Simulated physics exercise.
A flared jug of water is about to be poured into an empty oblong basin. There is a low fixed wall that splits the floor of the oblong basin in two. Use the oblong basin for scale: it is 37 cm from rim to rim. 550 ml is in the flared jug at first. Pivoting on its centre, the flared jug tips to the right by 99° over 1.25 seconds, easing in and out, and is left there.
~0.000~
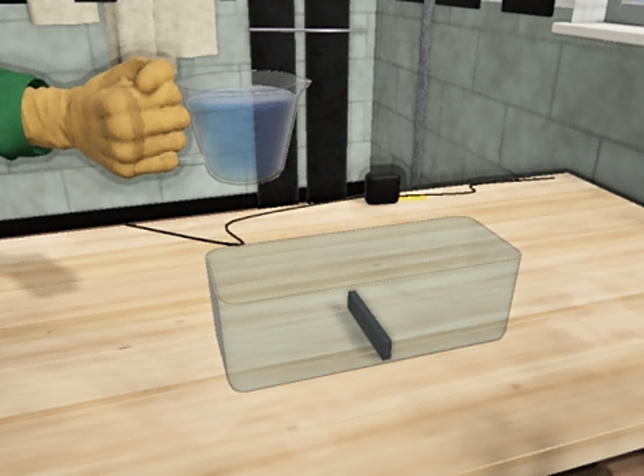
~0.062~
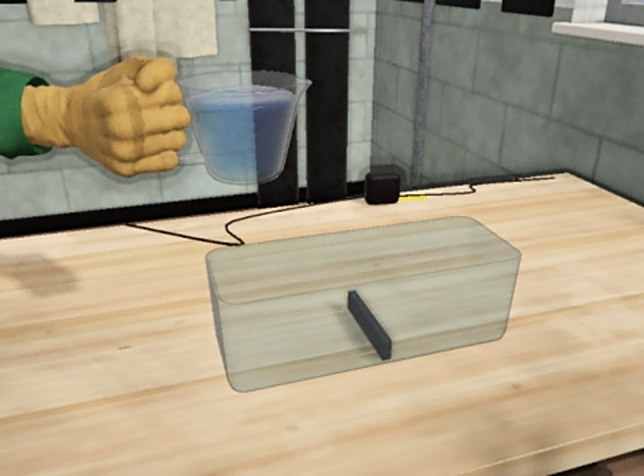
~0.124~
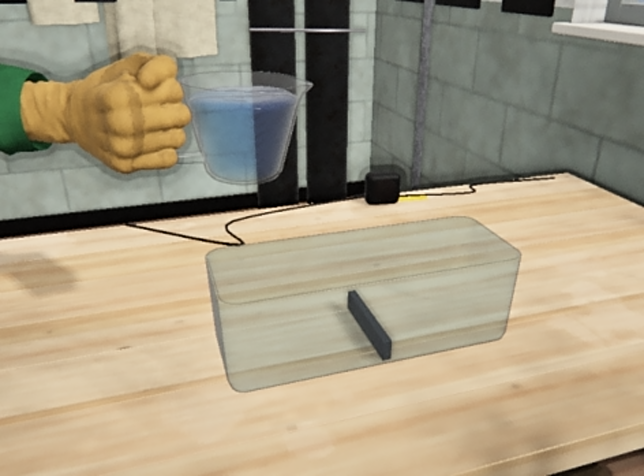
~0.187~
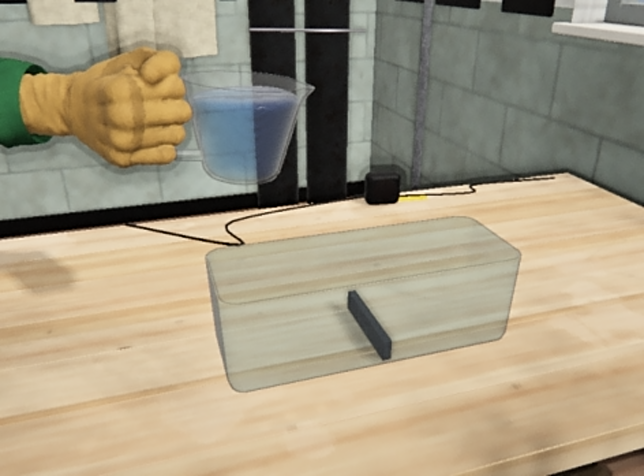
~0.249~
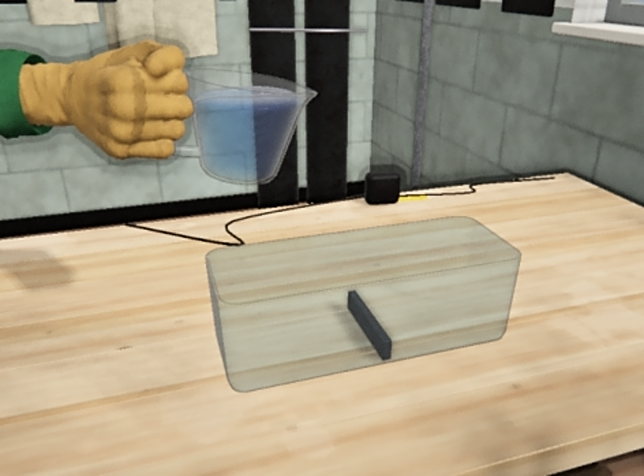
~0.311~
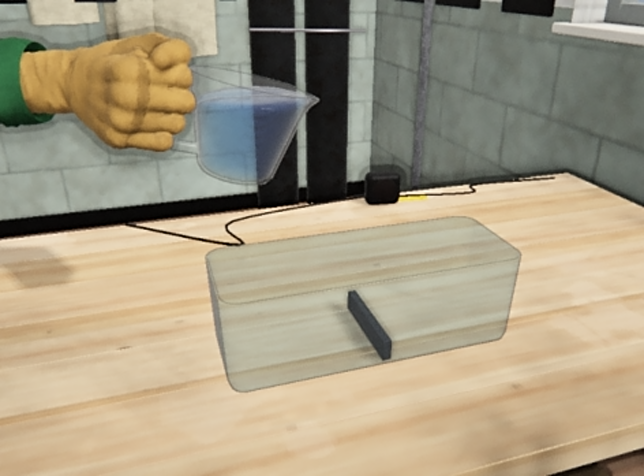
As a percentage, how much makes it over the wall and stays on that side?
Some 53 per cent makes it over and stays.
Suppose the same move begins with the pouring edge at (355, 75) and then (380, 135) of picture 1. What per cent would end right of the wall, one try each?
Respectively 85 and 95 %.
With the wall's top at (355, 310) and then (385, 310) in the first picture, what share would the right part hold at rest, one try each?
75 then 15 %.
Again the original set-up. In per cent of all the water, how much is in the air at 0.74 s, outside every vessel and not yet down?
Around 26 percent.
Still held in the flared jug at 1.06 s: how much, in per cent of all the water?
Close to 10 percent of the whole amount.
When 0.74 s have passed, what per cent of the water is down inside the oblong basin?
Some 14 per cent.
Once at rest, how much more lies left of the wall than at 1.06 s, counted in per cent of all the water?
That is roughly 20 in a hundred of the whole.
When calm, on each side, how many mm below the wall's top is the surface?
On the left it's about 18 mm; on the right, about 14 mm.
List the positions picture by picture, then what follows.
It leans 0°; its right rim is at (310, 79); the water meets the walls at (185, 99) and (294, 92); the oblong basin's rim runs from (212, 278) to (495, 236); the wall's top is at (368, 315), in the first picture.
It leans 1°; its right rim is at (310, 80); the water meets the walls at (185, 98) and (294, 92), in the second picture.
It leans 2°; its right rim is at (312, 82); the water meets the walls at (187, 97) and (295, 93), in the third picture.
It leans 5°; its right rim is at (314, 86); the water meets the walls at (189, 98) and (297, 94), in the fourth picture.
It leans 9°; its right rim is at (316, 91); the water meets the walls at (192, 99) and (301, 94), in the fifth picture.
It leans 14°; its right rim is at (318, 98); the water meets the walls at (195, 100) and (308, 94), in the sixth picture.
By 0.74 s the tilt is 64° and 61 per cent is still to pour, 4 is left of the wall and 10 right of it.
By 1.06 s the tilt is 93° and 11 per cent is still to pour, 25 is left of the wall and 49 right of it.
By 1.39 s the tilt is 99° and 0 per cent is still to pour, 44 is left of the wall and 53 right of it.
By 1.75 s the tilt is 99° and 0 per cent is still to pour, 46 is left of the wall and 53 right of it.
At rest 46 per cent lies left of the wall, 53 right of it and 2 outside.
